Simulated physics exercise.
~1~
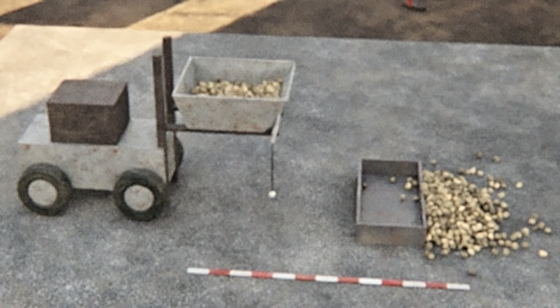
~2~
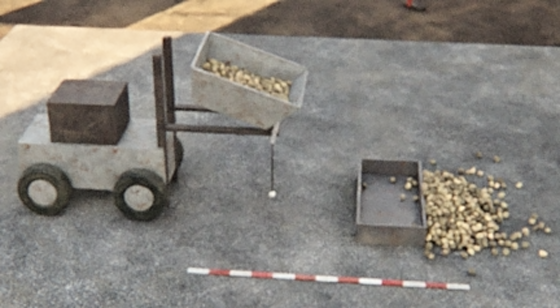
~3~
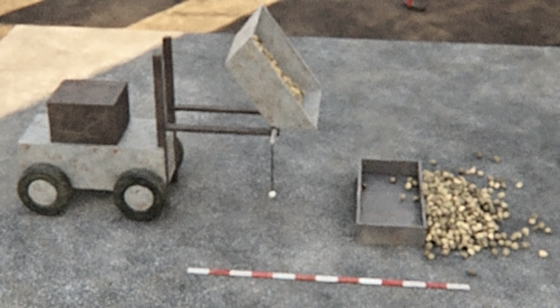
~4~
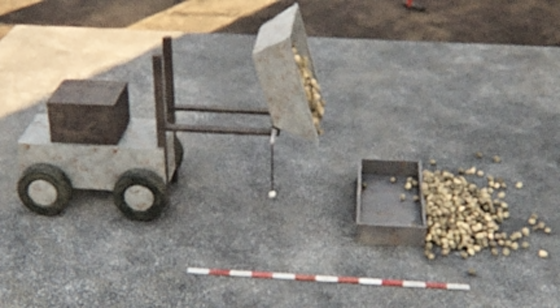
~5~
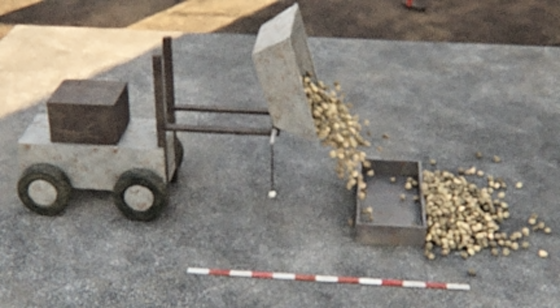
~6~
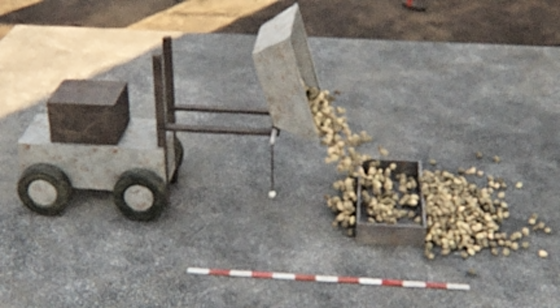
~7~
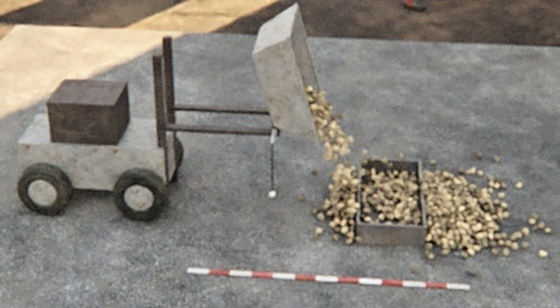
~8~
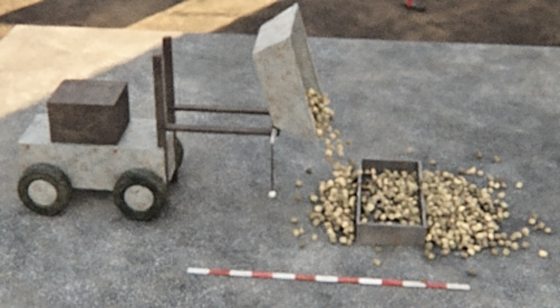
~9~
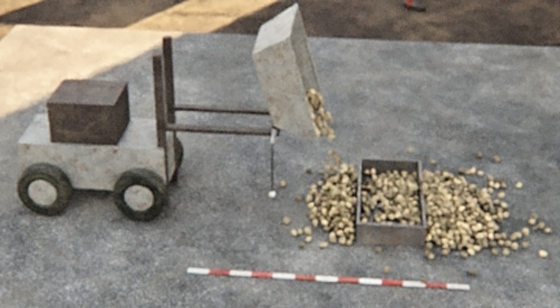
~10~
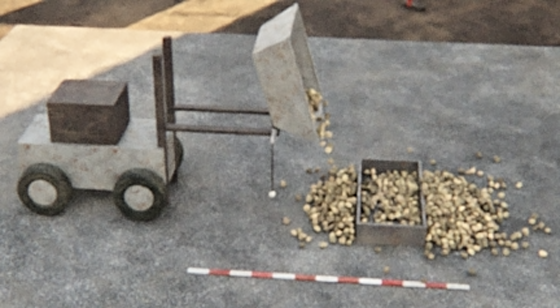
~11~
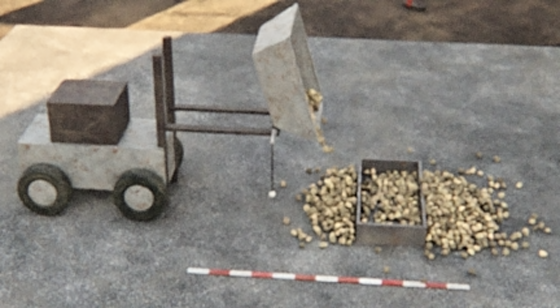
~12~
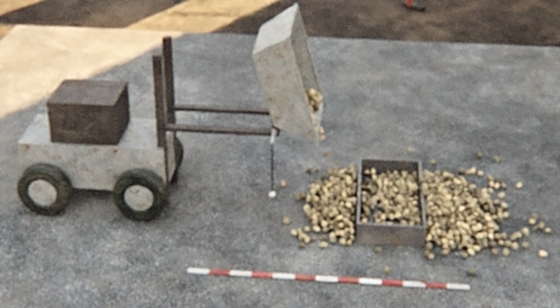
At the start, a small forklift on the left holds a pale, open skip of light stones level on its forks, while a shallow grey bin sits to the right with a heap of similar stones spilled beyond it. The skip tips steeply to the right as the forklift stays still. Stones slide to its lower lip, then pour down toward the bin. They fill much of the bin and pile up on the ground at its near left side. The stream thins to a trickle and stops, leaving the skip steeply tilted with some stones still at its lip.
